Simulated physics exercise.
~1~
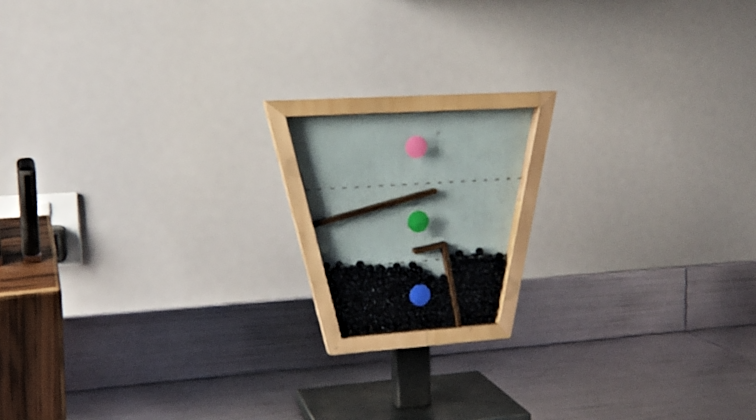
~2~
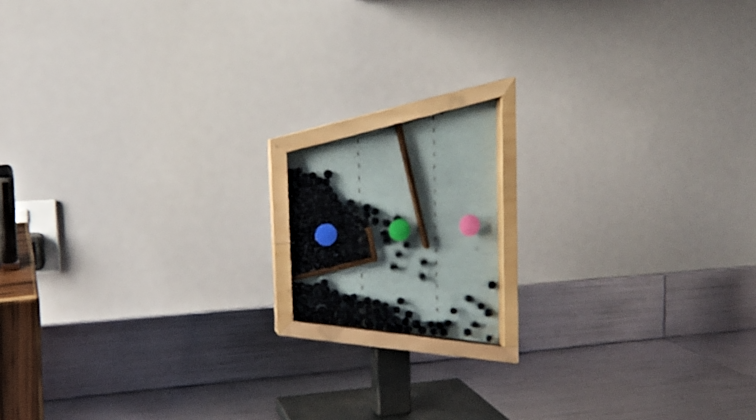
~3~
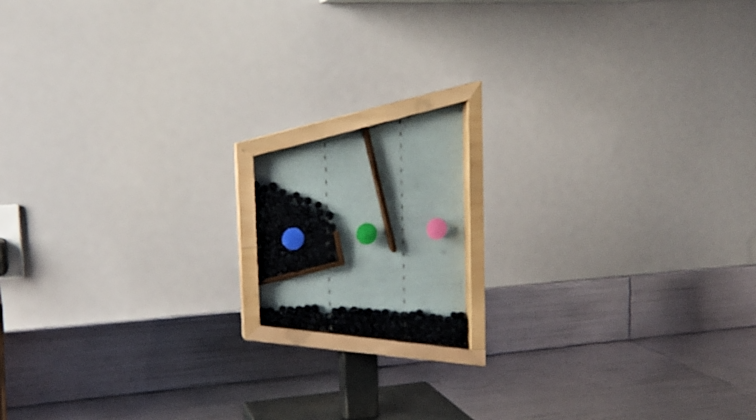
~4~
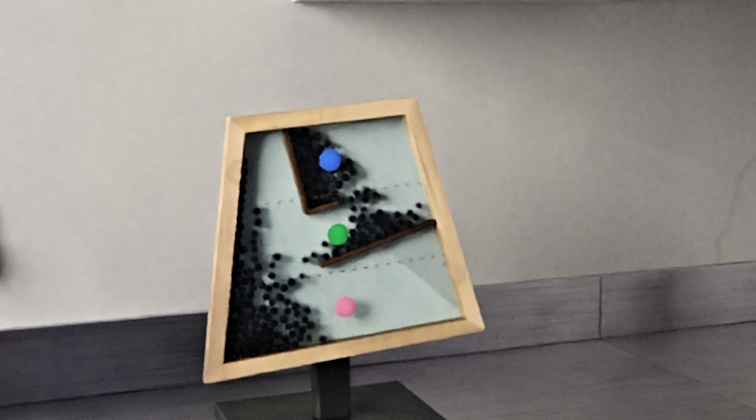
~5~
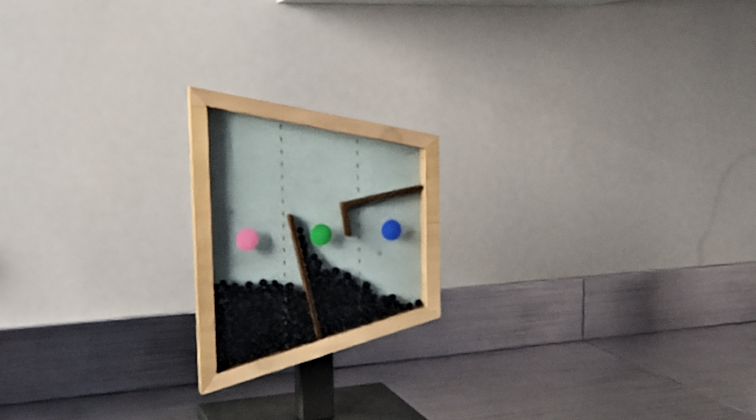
Black beads in a turning wooden case spill past brown strips and settle along the bottom.
